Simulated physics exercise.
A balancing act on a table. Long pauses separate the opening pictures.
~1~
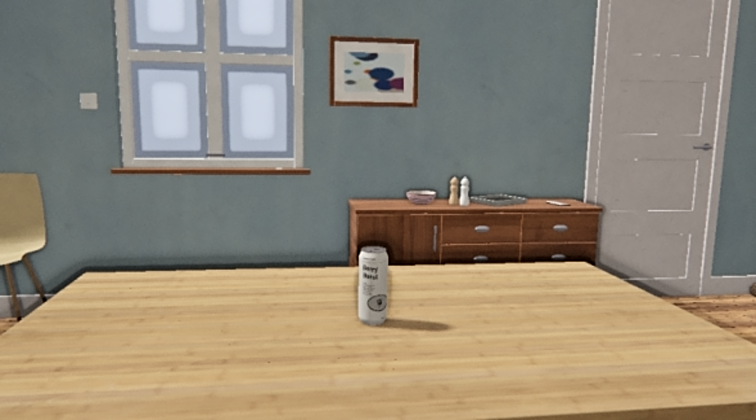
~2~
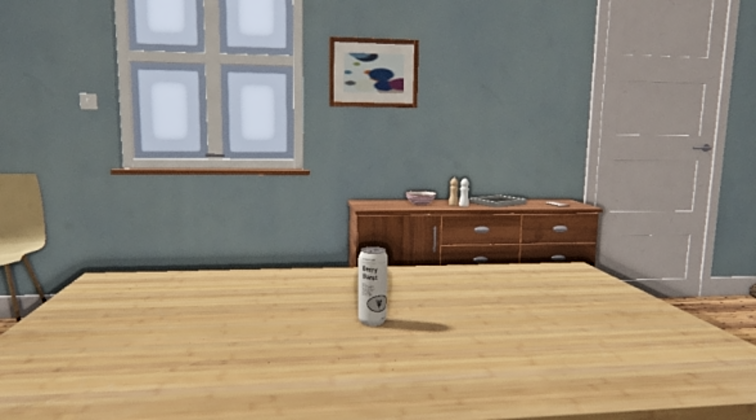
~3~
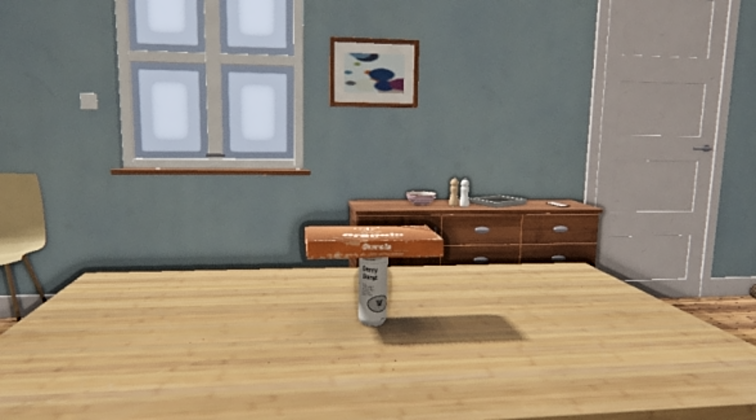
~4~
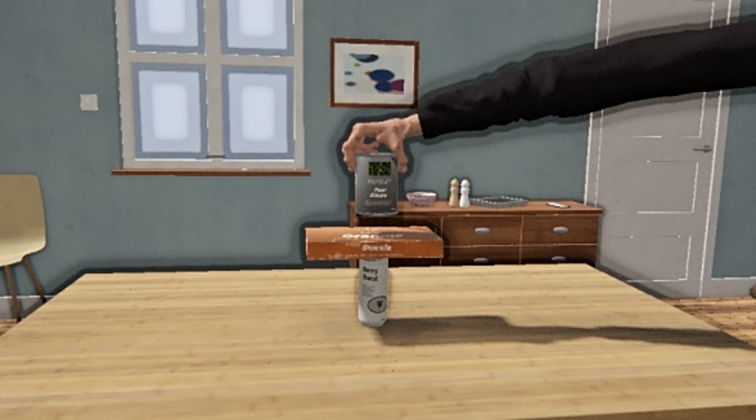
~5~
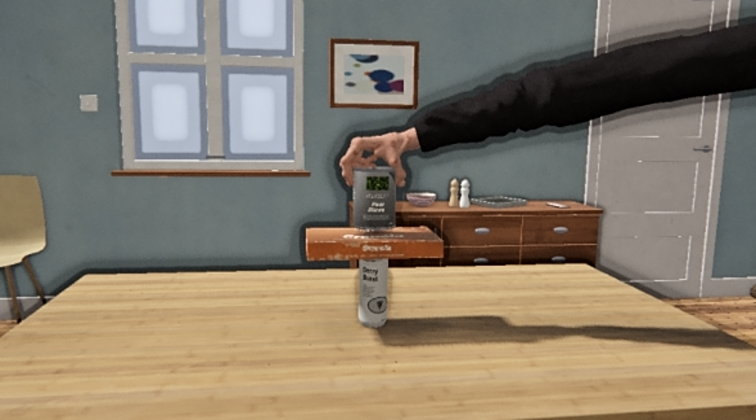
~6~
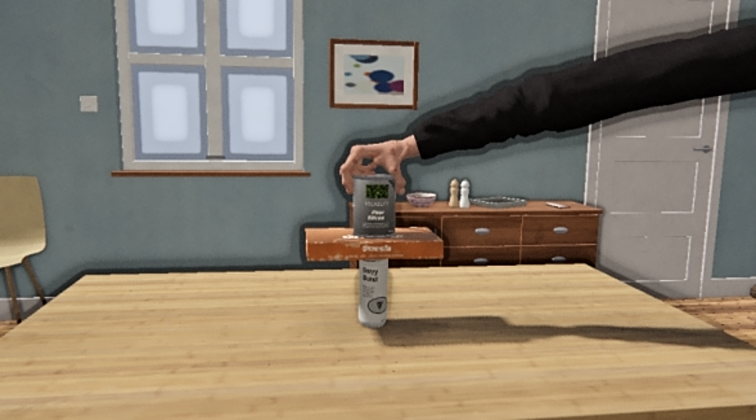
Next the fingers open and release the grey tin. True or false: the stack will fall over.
False.
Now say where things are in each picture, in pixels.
The last thing is not in view yet, in the first frame.
The last thing is not in view yet, in the second frame.
The last thing is not in view yet; orange packet (371, 241), in the third frame.
On its way; grey tin (377, 183); orange packet (371, 242), in the fourth frame.
On its way; grey tin (375, 197); orange packet (371, 243), in the fifth frame.
Set down, still held; grey tin (374, 205); orange packet (371, 243), in the sixth frame.
Then, 0.20 s on from there, no change.
Then, 0.50 s on from there, grey tin resting near (374, 206).
In the end, all 3 unmoved. At the end, from the last picture's camera, grey tin near (374, 206). The stack keeps its balance.
